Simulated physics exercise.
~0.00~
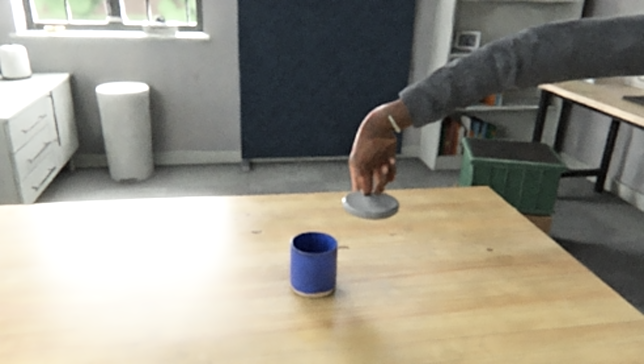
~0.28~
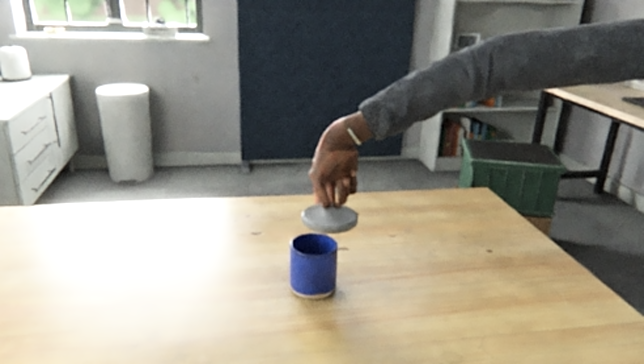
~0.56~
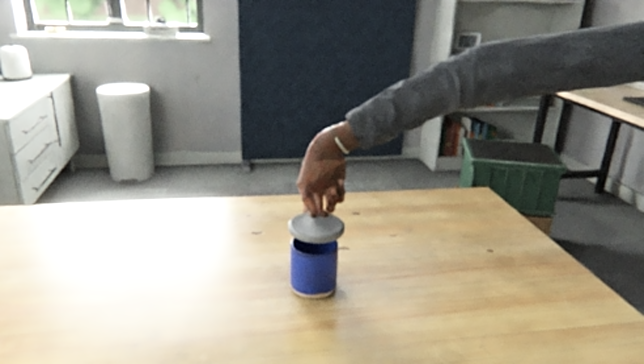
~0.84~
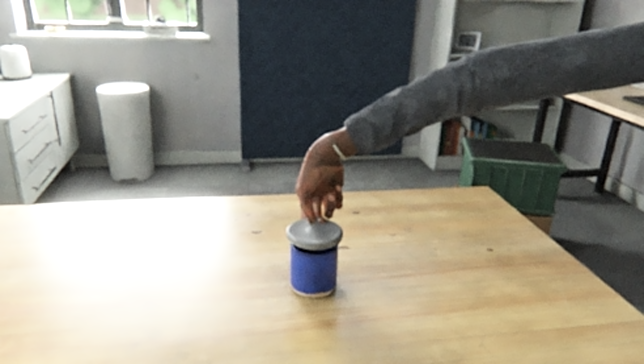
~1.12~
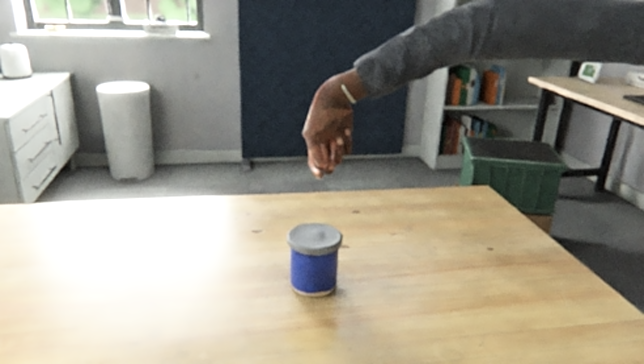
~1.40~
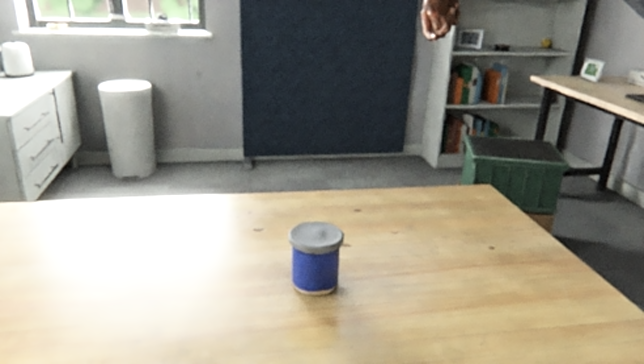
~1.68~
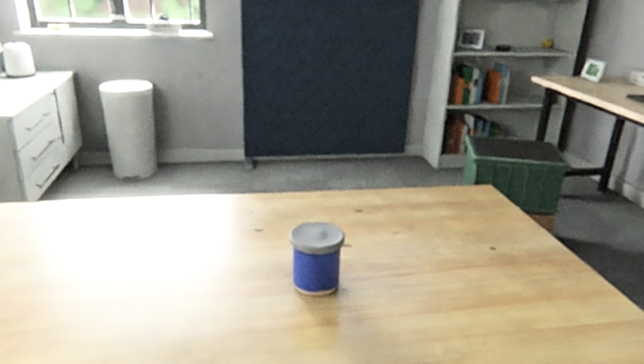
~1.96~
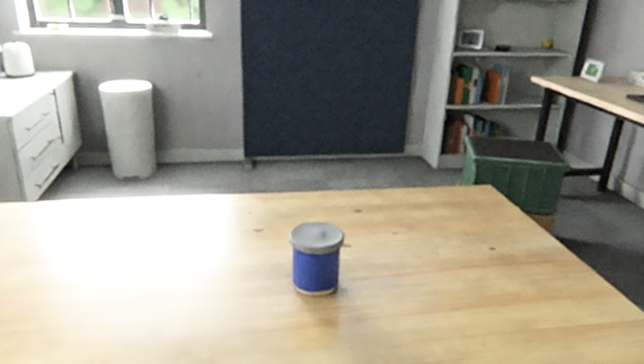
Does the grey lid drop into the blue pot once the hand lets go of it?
No, the grey lid stays resting on the rim of the blue pot and covers its opening.
